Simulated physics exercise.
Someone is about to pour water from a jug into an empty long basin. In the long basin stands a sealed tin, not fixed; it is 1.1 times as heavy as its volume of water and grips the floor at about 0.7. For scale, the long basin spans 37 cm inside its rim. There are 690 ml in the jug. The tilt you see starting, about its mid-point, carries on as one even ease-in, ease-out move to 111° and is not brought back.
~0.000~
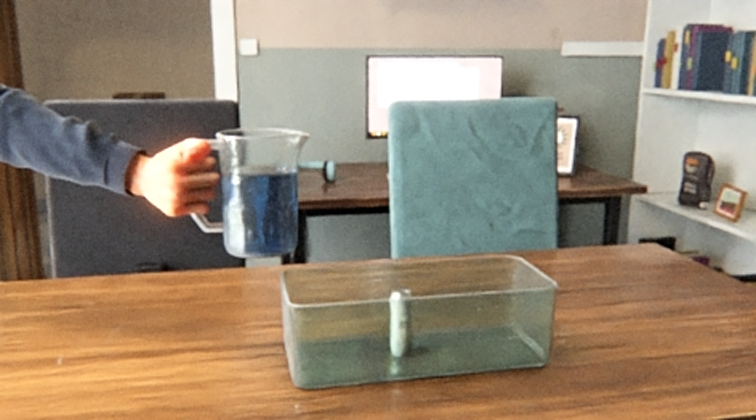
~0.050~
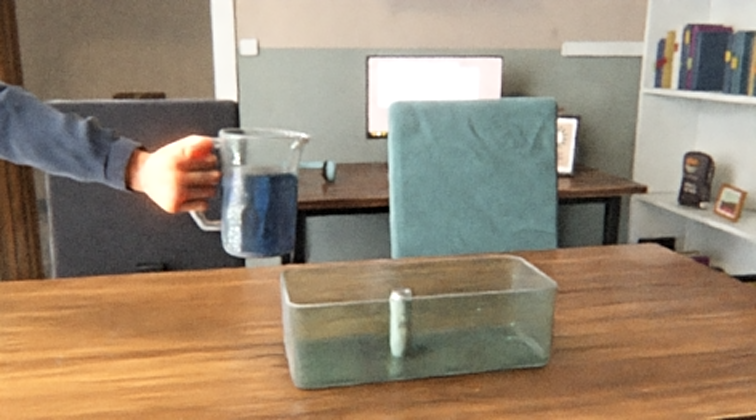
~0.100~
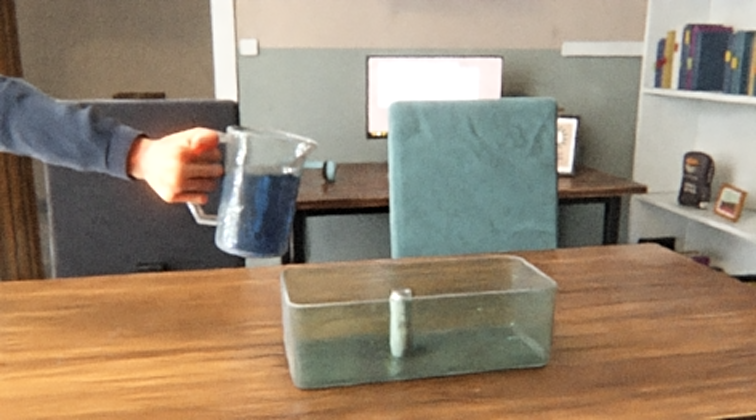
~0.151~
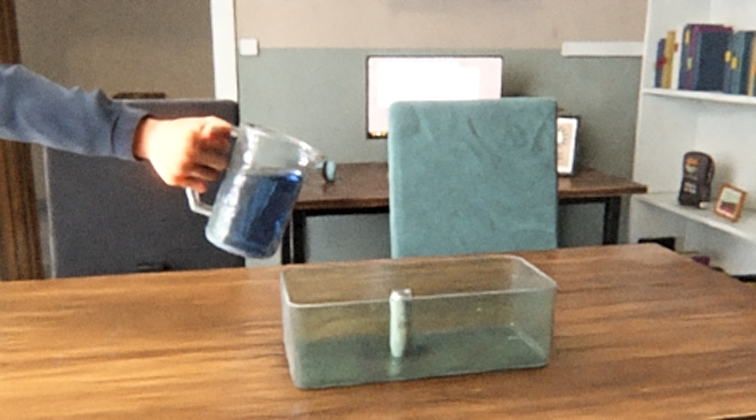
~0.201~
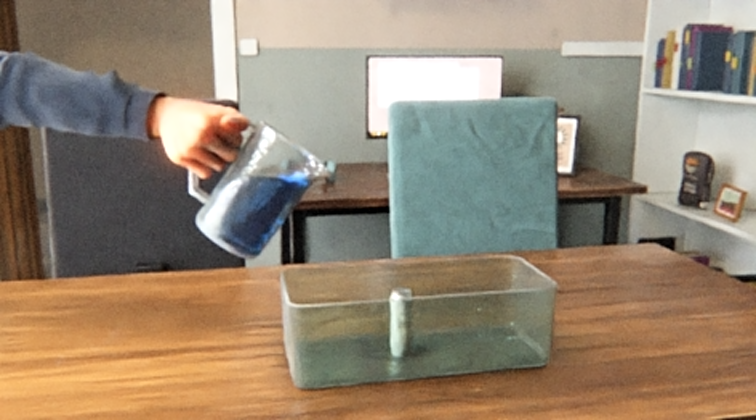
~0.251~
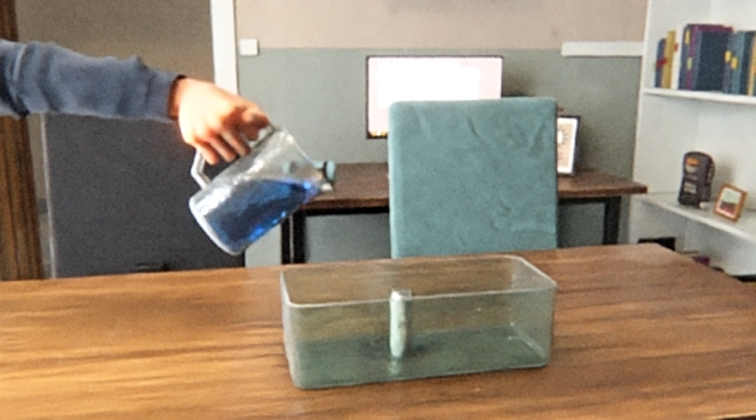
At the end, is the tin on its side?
It remains upright.
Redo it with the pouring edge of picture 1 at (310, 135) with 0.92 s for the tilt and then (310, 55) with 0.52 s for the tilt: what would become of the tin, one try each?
First it stays up; then it topples.
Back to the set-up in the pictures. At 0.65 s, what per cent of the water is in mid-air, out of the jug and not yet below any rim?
Some 16 per cent.
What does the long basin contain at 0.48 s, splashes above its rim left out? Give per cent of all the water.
Some 18 per cent.
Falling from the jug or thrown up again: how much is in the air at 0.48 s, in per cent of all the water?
Some 20 per cent.
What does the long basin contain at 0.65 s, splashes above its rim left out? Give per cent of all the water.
Near 66 in a hundred.
After 0.48 s the tilt is 110° and 61 per cent is still to pour; the tin stands where it began.
After 0.65 s the tilt is 111° and 17 per cent is still to pour; the tin stands where it began.
After 0.83 s the tilt is 111° and 2 per cent is still to pour; the tin stands 1 cm from where it began.
After 1.02 s the tilt is 111° and 0 per cent is still to pour; the tin stands where it began.
In the end the tin stands where it began.
